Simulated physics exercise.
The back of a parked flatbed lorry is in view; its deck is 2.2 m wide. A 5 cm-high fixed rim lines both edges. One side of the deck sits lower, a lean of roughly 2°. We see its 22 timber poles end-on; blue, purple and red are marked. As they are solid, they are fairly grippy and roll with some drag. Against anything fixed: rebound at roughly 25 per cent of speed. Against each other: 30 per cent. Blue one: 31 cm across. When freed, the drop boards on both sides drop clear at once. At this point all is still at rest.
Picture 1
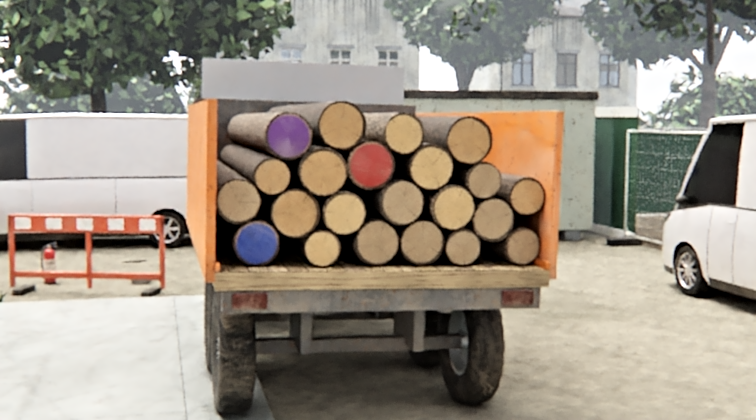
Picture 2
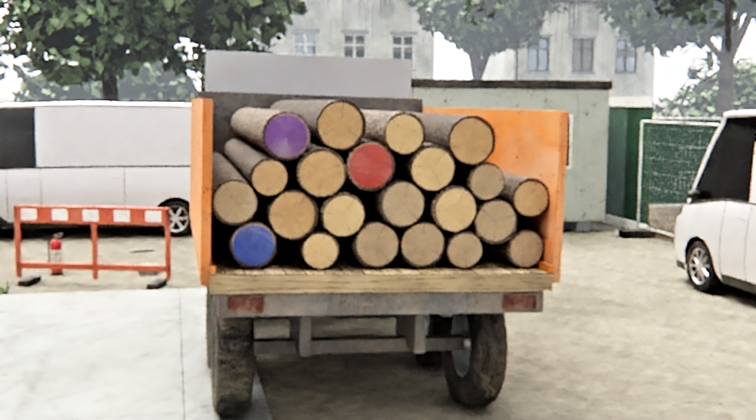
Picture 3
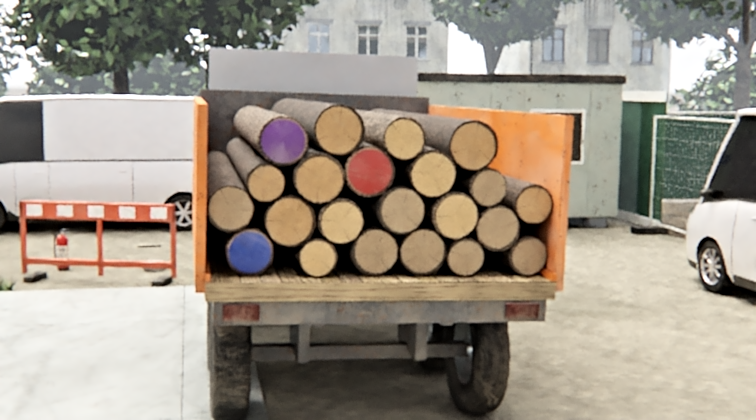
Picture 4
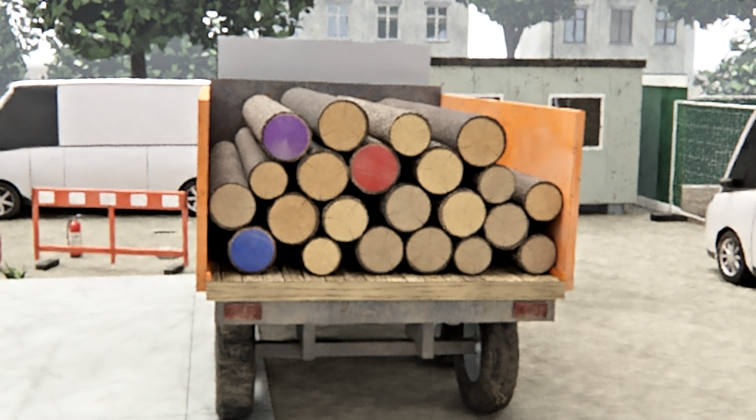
In this clip, the view shifts slightly around the back of a parked flatbed lorry stacked with logs seen end-on, one purple, one red and one blue, between orange side boards; the lorry and logs stay still.
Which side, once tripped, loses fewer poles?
Release on the right.
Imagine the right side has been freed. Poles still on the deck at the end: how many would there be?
That makes 21 in all.
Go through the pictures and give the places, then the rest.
In the first frame, blue (257, 244), purple (289, 136), red (372, 166); the deck slopes 2° down to the right; 6 of the 22 make up the bottom layer; nothing moves.
In the second frame, blue (254, 246), purple (287, 136), red (372, 166); rims, left 5 cm, right 5 cm; nothing moves.
In the third frame, blue (250, 253), purple (284, 141), red (371, 172); side tops at (202, 110) and (568, 122); nothing moves.
In the fourth frame, blue (252, 251), purple (286, 138), red (375, 169); all still.
If it is the left, after 0.7 s, blue is on the deck, 15 cm from the left edge; purple is up on others, 15 cm from the left edge, rolling left; red is up on others, 95 cm from the left edge; 2 of 22 are off.
If it is the left, in the end, blue is on the deck, 15 cm from the left edge; purple is on the ground to the left; red is up on others, 95 cm from the left edge; 3 of 22 are off.
If it is the right, after 0.8 s, blue is on the deck, 30 cm from the left edge; purple is up on others, 45 cm from the left edge; red is up on others, 100 cm from the left edge; 1 of 22 is off.
If it is the right, in the end, blue is on the deck, 30 cm from the left edge; purple is up on others, 45 cm from the left edge; red is up on others, 100 cm from the left edge; 1 of 22 is off.
